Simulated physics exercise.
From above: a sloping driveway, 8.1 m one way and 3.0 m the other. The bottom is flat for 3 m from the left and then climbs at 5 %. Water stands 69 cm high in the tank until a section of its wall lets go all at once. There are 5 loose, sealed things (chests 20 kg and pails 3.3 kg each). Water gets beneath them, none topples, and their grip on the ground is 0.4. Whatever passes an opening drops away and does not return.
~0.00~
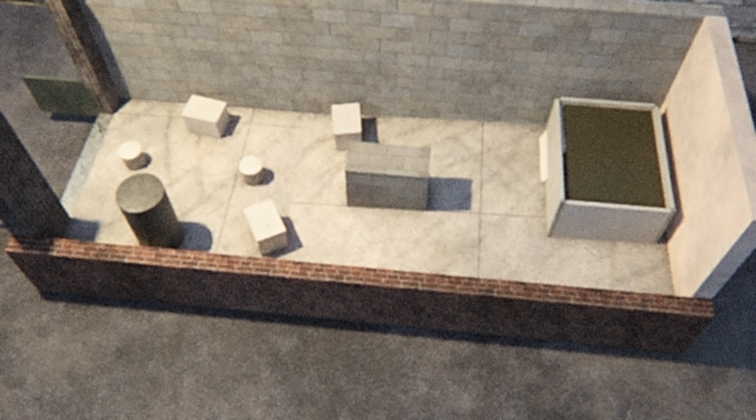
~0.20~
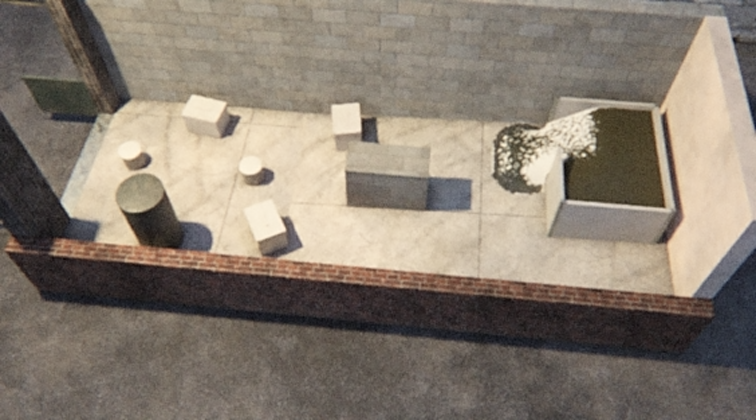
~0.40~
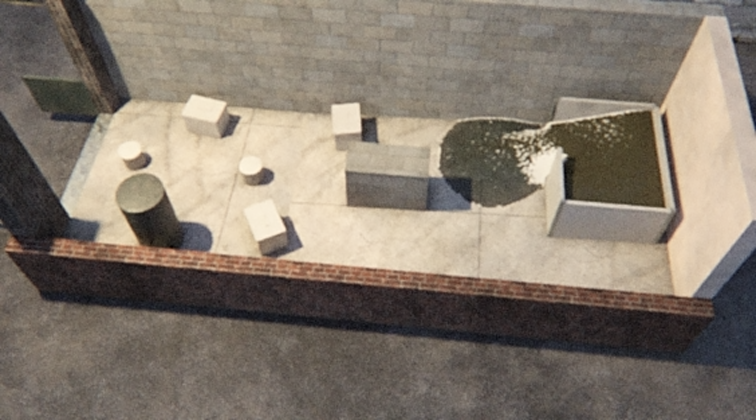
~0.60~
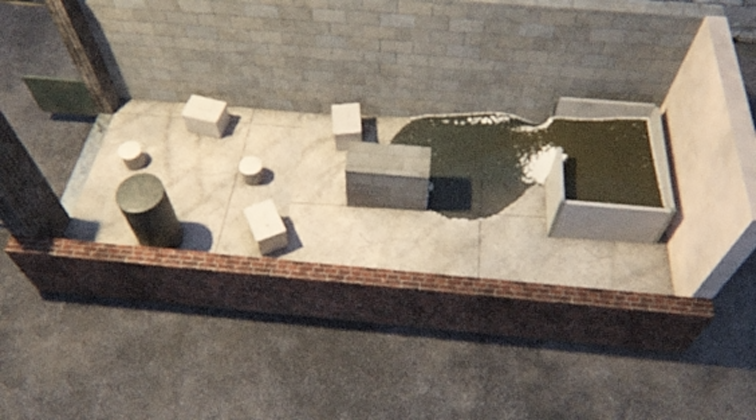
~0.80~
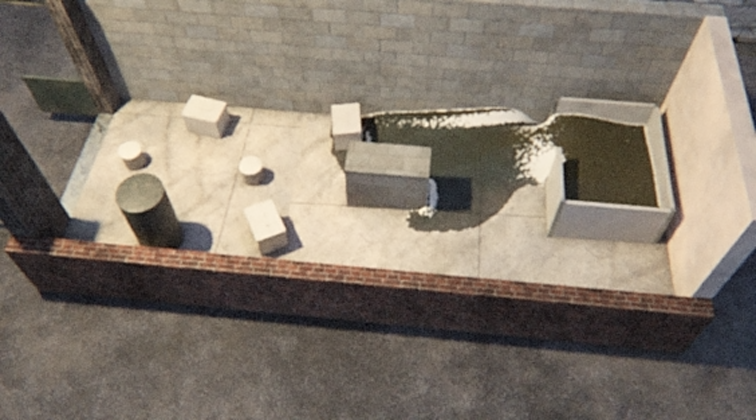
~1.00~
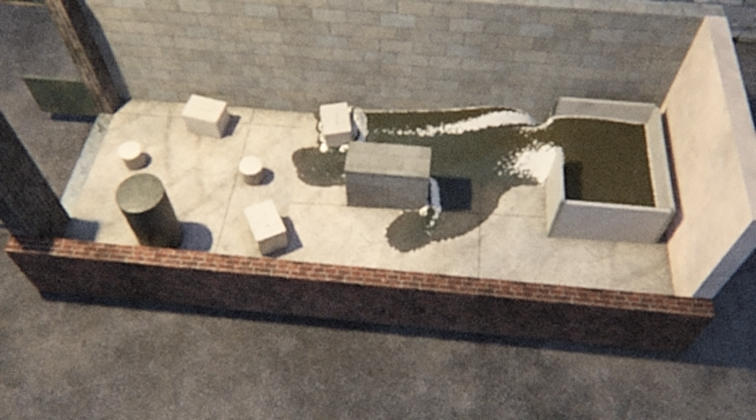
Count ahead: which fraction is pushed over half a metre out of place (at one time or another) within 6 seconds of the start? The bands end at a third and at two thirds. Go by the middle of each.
Share: Two thirds or more.
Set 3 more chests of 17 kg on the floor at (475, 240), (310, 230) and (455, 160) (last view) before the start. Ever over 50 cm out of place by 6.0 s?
In that order: Short of it, less, past it.
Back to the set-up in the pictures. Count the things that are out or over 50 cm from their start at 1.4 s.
I count 1.
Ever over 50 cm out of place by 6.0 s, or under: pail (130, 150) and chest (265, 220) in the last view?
In turn: Past it, under.
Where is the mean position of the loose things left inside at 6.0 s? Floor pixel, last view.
Around (189, 226).
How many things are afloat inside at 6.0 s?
I count 0.
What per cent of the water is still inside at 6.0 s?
About 52 per cent.
After 1.4 s 1 of 5 are over 50 cm from their spots; 0 afloat.
After 2.7 s 4 of 5 are over 50 cm from their spots; 0 afloat.
After 4.2 s 4 of 5 are over 50 cm from their spots; 1 afloat.
After 6.0 s 4 of 5 are over 50 cm from their spots, and 4 have been at some point; 0 afloat.
